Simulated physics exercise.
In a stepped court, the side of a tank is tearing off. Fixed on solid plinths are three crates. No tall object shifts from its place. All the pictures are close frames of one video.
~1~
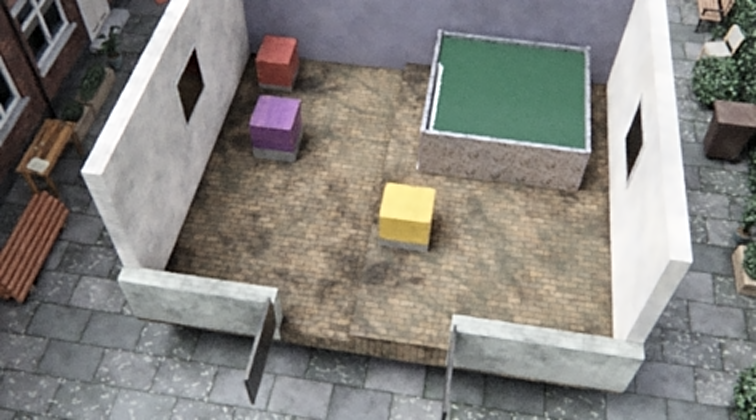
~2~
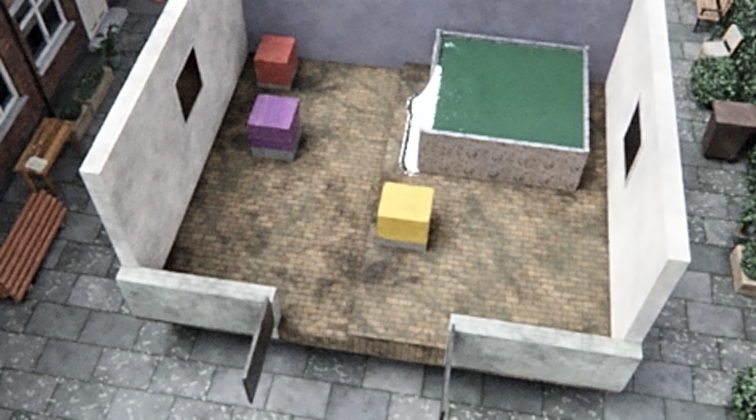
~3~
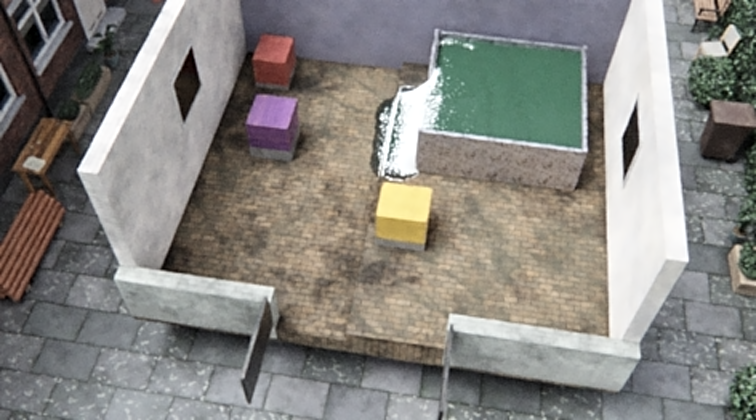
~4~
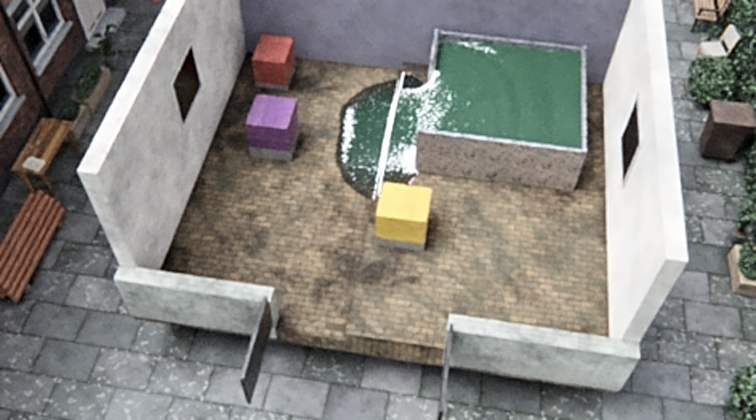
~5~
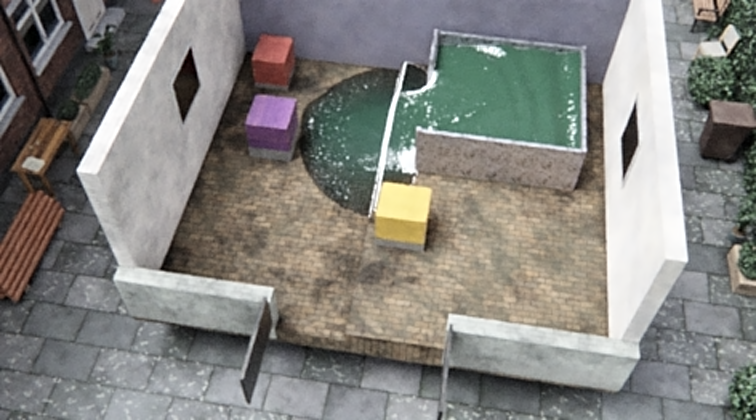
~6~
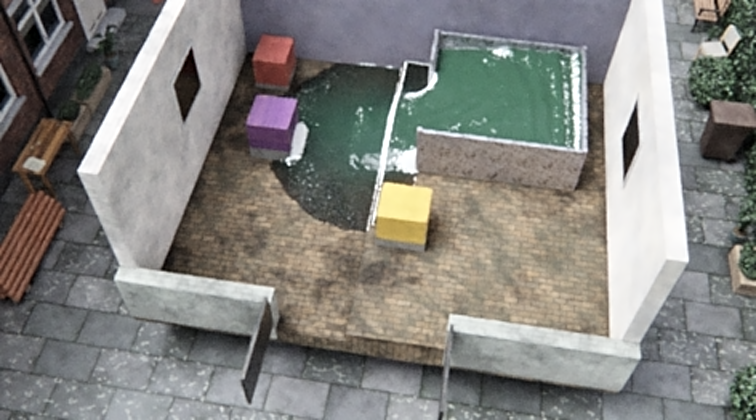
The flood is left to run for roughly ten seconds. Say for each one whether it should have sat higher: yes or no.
Yellow crate - no; red crate - yes; purple crate - yes.
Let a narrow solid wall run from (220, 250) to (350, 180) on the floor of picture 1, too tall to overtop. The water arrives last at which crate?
My answer: The crate marked yellow.
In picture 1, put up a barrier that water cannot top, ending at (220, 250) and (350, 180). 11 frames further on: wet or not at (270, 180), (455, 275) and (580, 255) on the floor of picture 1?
Outcome by spot, in order - watered, unwatered, unwatered.
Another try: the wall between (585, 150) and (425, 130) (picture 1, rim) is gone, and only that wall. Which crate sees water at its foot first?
Answer: The one in yellow.
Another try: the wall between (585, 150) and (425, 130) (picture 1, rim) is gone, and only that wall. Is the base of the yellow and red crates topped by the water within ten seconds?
My take: The yellow crate gets flooded, while the red crate gets flooded.
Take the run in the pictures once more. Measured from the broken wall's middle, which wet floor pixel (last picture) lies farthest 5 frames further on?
Front's tip: Near (178, 228).
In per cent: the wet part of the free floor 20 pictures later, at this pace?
My best guess is some 60 %.
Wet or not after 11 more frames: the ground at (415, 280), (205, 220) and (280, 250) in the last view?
Status per point, in sequence: Unwetted, then waterlogged, then waterlogged.
A moment on, water covers 45 % of the floor; the yellow crate water round its plinth, the red crate water round its plinth, the purple crate water round its plinth.
Next, water covers 55 % of the floor; the yellow crate water round its plinth, the red crate water round its plinth, the purple crate water round its plinth.
Then, water covers 60 % of the floor; the yellow crate water round its plinth, the red crate water round its plinth, the purple crate water round its plinth.
Later, water covers 85 % of the floor; the yellow crate water round its plinth, the red crate water round its plinth, the purple crate water round its plinth.
In the end, water covers 90 % of the floor; the yellow crate stayed above the water, the red crate was topped, the purple crate was topped.
